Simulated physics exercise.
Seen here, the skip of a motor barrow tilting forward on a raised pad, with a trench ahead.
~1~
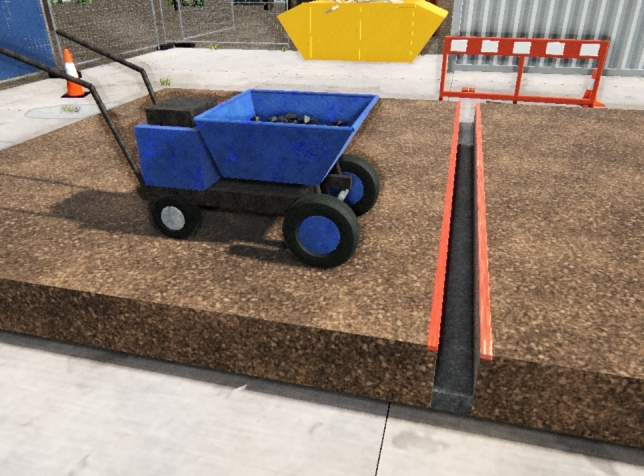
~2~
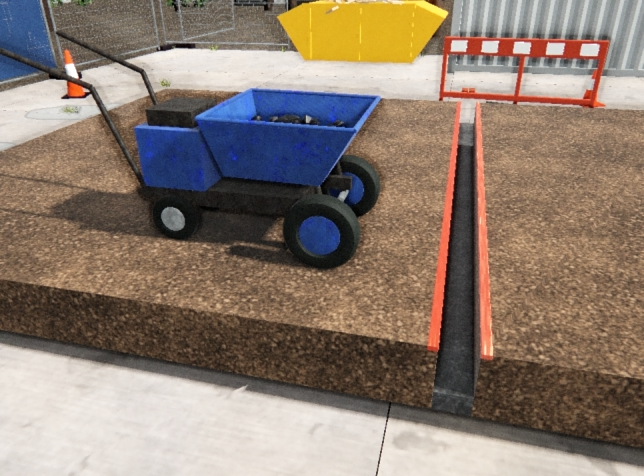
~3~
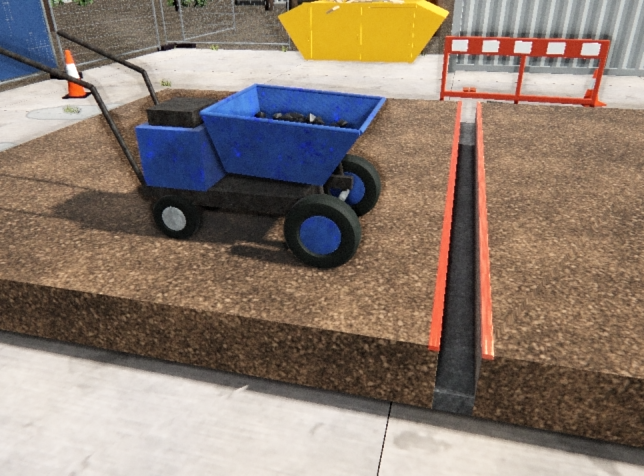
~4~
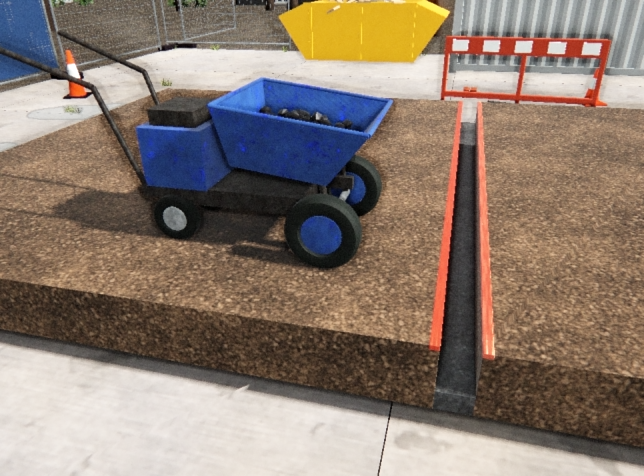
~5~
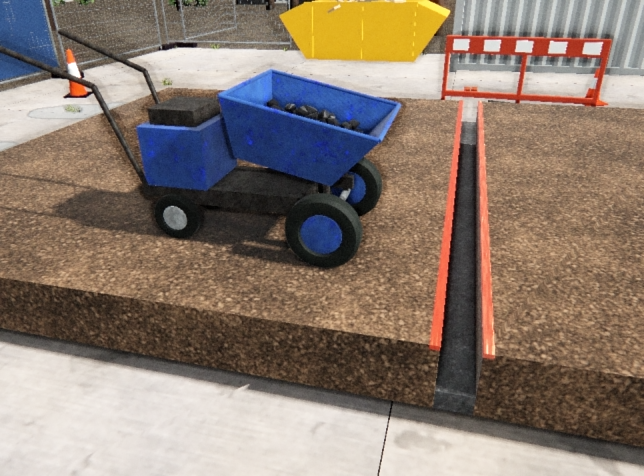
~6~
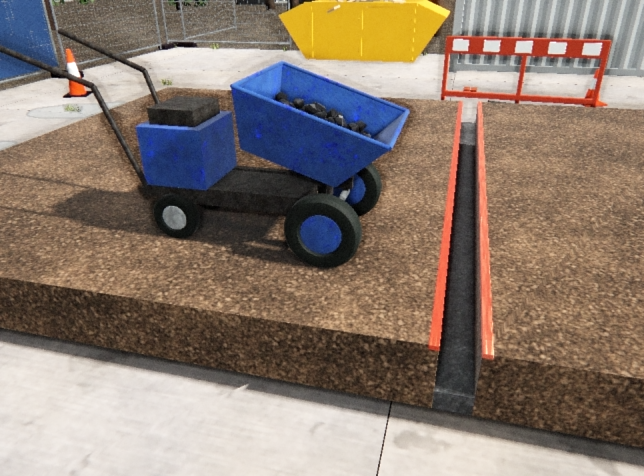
A blue skip loaded with dark lumps tilts gradually to the right on a parked barrow.
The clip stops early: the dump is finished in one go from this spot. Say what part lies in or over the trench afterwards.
The trench ends with over half of it.
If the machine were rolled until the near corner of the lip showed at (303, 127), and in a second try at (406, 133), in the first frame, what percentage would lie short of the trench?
Near 60 % and 0 %.
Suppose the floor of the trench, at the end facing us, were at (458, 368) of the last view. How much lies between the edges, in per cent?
Close to 60 per cent.
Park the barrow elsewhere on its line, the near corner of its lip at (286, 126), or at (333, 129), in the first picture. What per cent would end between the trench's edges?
Roughly 20 per cent, and 70 per cent.
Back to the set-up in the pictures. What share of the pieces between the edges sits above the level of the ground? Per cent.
About 15 per cent.
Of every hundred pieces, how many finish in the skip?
About 0 per cent.
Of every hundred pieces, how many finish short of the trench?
Close to 5 per cent.
Soon after the last picture, skip tipped steeply; all in the skip.
A little later, skip tipped right over; most in the skip; a stray few short of the trench; a small part in or heaped over the trench; a stray few beyond it.
Later still, skip tipped right over; about a quarter in the skip; a small part short of the trench; about two thirds in or heaped over the trench; a small part beyond it.
By the end, skip tipped right over; a small part short of the trench; most in or heaped over the trench; a small part beyond it.
